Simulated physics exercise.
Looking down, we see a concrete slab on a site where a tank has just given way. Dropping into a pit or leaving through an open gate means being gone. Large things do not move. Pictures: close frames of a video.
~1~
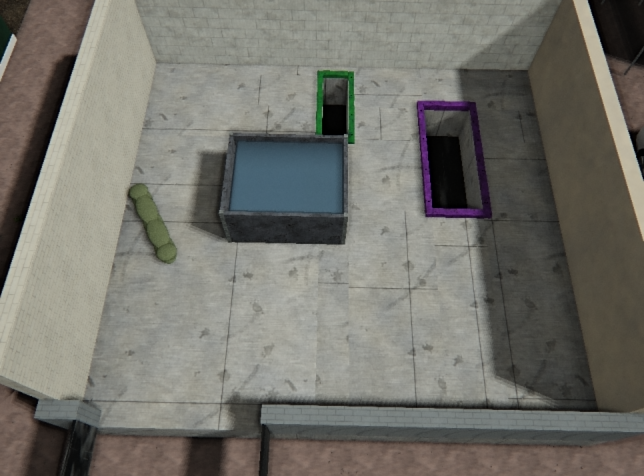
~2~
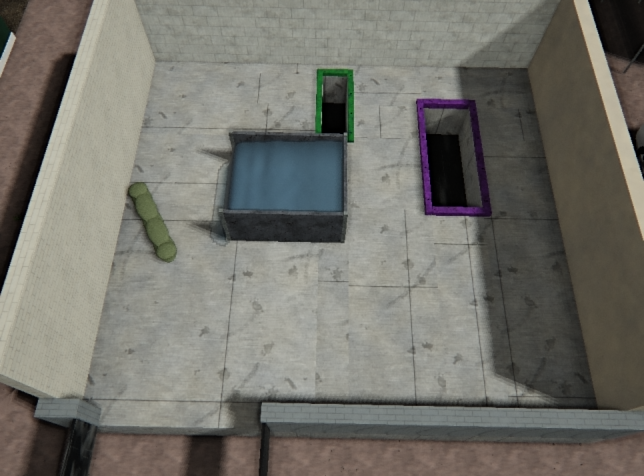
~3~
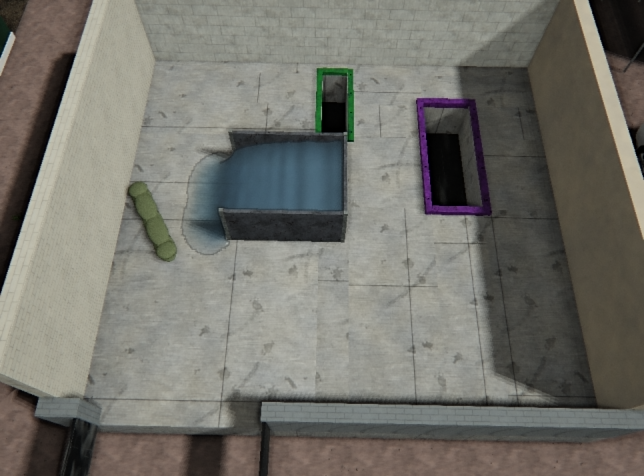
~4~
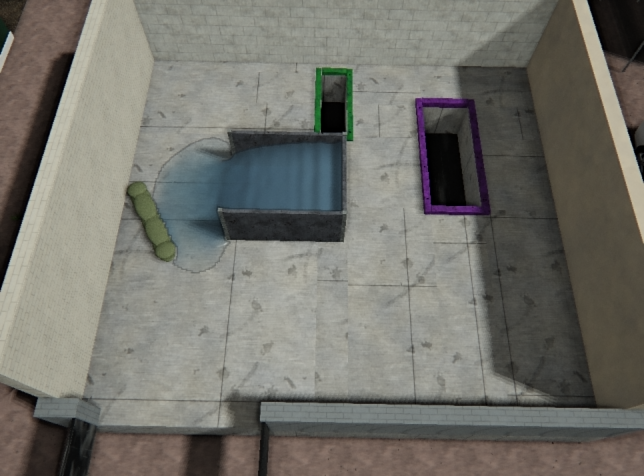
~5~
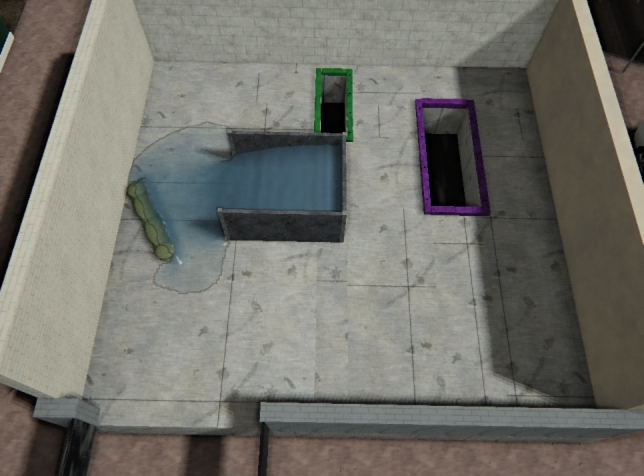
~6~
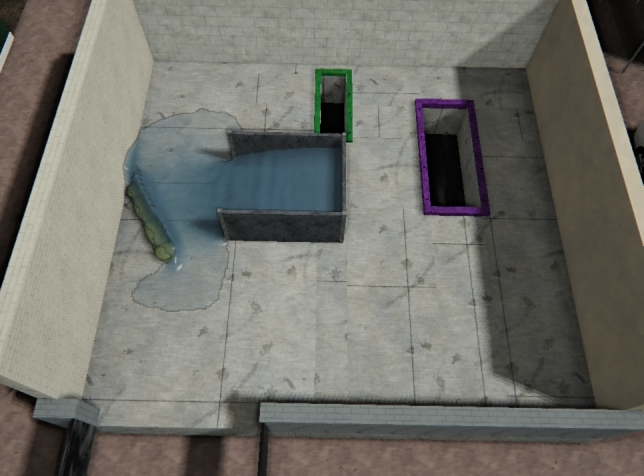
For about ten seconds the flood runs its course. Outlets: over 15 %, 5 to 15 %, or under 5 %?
Result - gate: Over 15 %, green pit: Over 15 %, purple pit: Under 5 %.
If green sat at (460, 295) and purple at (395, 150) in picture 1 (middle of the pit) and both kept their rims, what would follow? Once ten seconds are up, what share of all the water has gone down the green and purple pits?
I reckon green ends up with 0 percent and purple with 4 percent.
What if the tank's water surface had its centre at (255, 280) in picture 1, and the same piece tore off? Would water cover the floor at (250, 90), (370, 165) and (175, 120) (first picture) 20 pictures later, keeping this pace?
Taking them as they were asked, they come out soaked, bone dry, soaked.
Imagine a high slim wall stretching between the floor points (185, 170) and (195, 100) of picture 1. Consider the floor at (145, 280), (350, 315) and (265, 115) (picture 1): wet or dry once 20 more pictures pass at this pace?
In that order, I'd expect them to be reached by the flood, kept clear of the flood and reached by the flood.
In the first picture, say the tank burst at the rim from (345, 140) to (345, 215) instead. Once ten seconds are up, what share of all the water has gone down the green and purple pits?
The green pit takes 2 per cent and the purple pit 30 per cent.
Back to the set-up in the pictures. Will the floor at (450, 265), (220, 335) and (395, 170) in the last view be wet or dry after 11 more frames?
Point by point: Unwetted; swamped; unwetted.
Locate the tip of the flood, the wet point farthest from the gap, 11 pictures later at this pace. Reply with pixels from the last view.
Roughly (81, 408).
A moment on, water covers 20 % of the floor; the gate 0 %, the green pit 0 %, the purple pit 0 %.
Next, water covers 30 % of the floor; the gate 1 %, the green pit 0 %, the purple pit 0 %.
Then, water covers 40 % of the floor; the gate 11 %, the green pit 3 %, the purple pit 0 %.
Later, water covers 50 % of the floor; the gate 23 %, the green pit 15 %, the purple pit 0 %.
In the end, water covers 60 % of the floor; the gate 29 %, the green pit 18 %, the purple pit 0 %.
